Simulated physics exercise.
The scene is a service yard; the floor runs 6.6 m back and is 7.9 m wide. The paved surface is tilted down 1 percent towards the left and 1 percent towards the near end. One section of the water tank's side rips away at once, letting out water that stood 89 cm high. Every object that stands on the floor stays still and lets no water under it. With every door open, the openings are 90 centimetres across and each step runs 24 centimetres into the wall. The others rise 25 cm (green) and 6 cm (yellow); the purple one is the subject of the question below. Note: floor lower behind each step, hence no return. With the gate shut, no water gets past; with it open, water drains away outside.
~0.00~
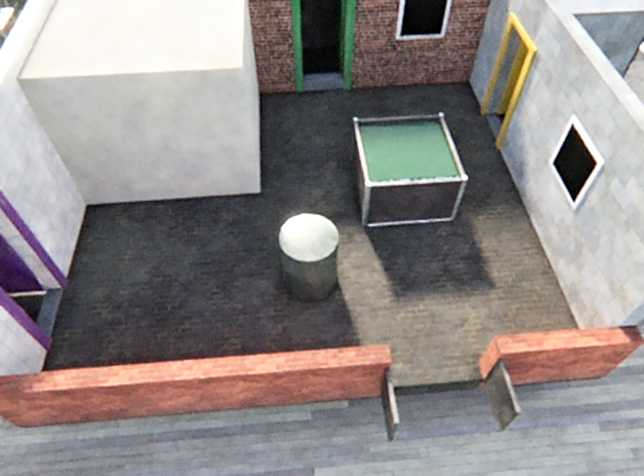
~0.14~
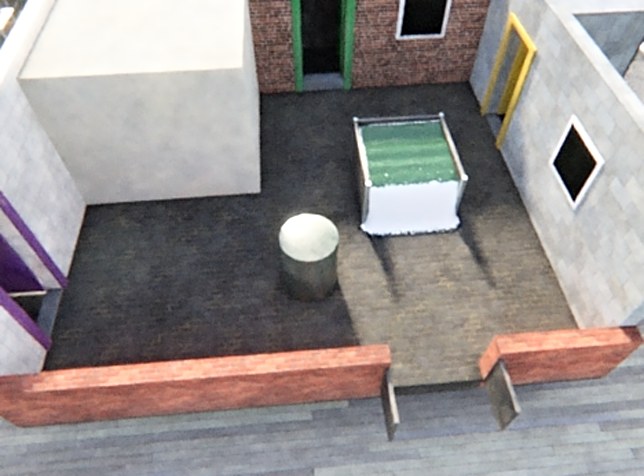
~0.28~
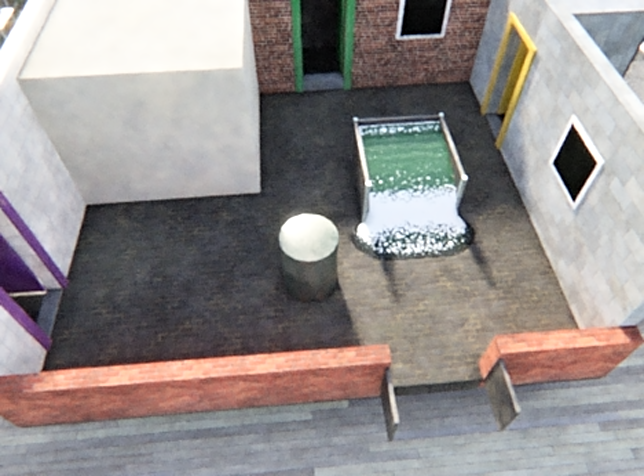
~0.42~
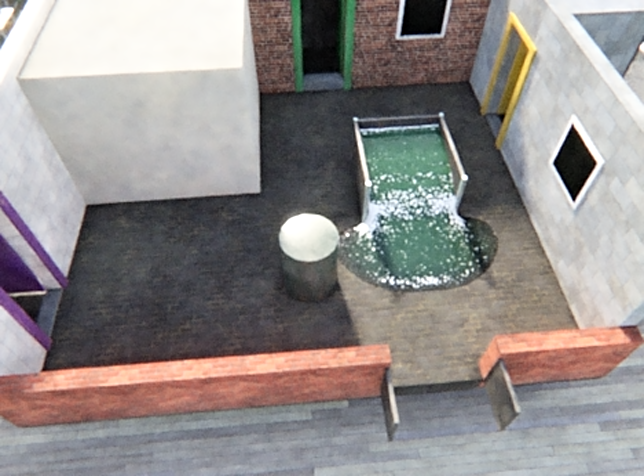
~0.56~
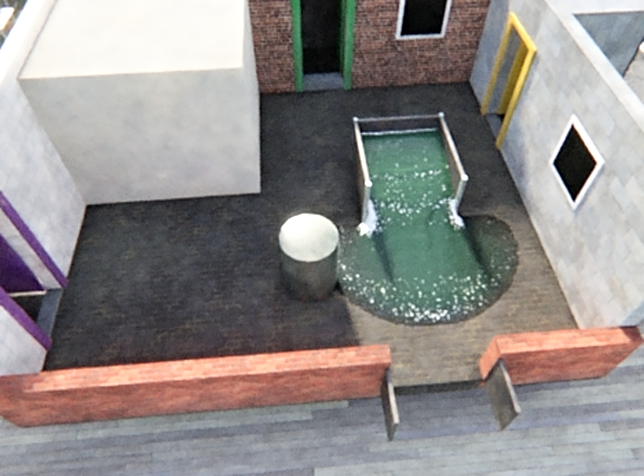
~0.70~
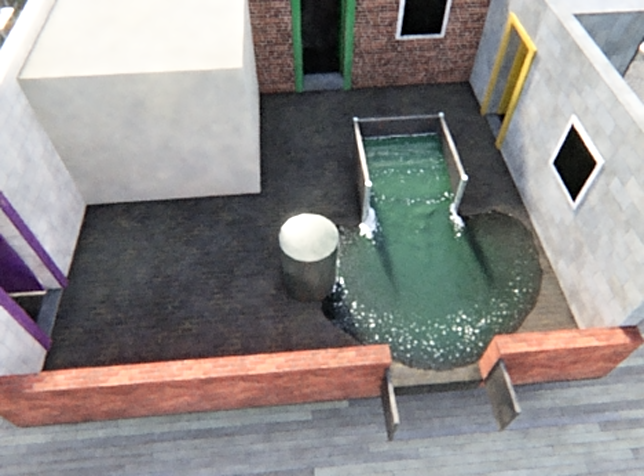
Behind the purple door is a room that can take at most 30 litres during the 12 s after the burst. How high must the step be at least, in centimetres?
About 6 cm.
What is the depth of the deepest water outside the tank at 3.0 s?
Max depth: Around 18 cm.
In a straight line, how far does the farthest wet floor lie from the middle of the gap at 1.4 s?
Near 4.0 metres, give or take.
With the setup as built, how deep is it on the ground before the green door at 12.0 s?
The depth there is around 1.0 cm.
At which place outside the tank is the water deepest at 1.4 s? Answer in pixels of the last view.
About (581, 354).
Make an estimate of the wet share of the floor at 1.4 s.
About 25 per cent.
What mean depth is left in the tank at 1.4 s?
I'd put it near 29 cm.
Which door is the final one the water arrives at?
Door: Green.
After 1.4 s water covers 25 % of the floor, deepest (46 cm) near (581, 354); it has not reached the purple door.
After 3.0 s water covers 40 % of the floor, deepest (18 cm) near (569, 355); it has not reached the purple door.
After 12.0 s water covers 75 % of the floor, deepest (9 cm) near (34, 401); 6 cm at the purple door, 27 litres in over its 6 cm step.
At the purple door as built, the water arrived by 3.2 s and peaked near 11 cm at 3.6 s.
Run again over the same 12 s with other heights there, 47 litres in over 5 cm, 13 litres over 7 cm. The limit of 30 litres is kept from about 6 cm up.
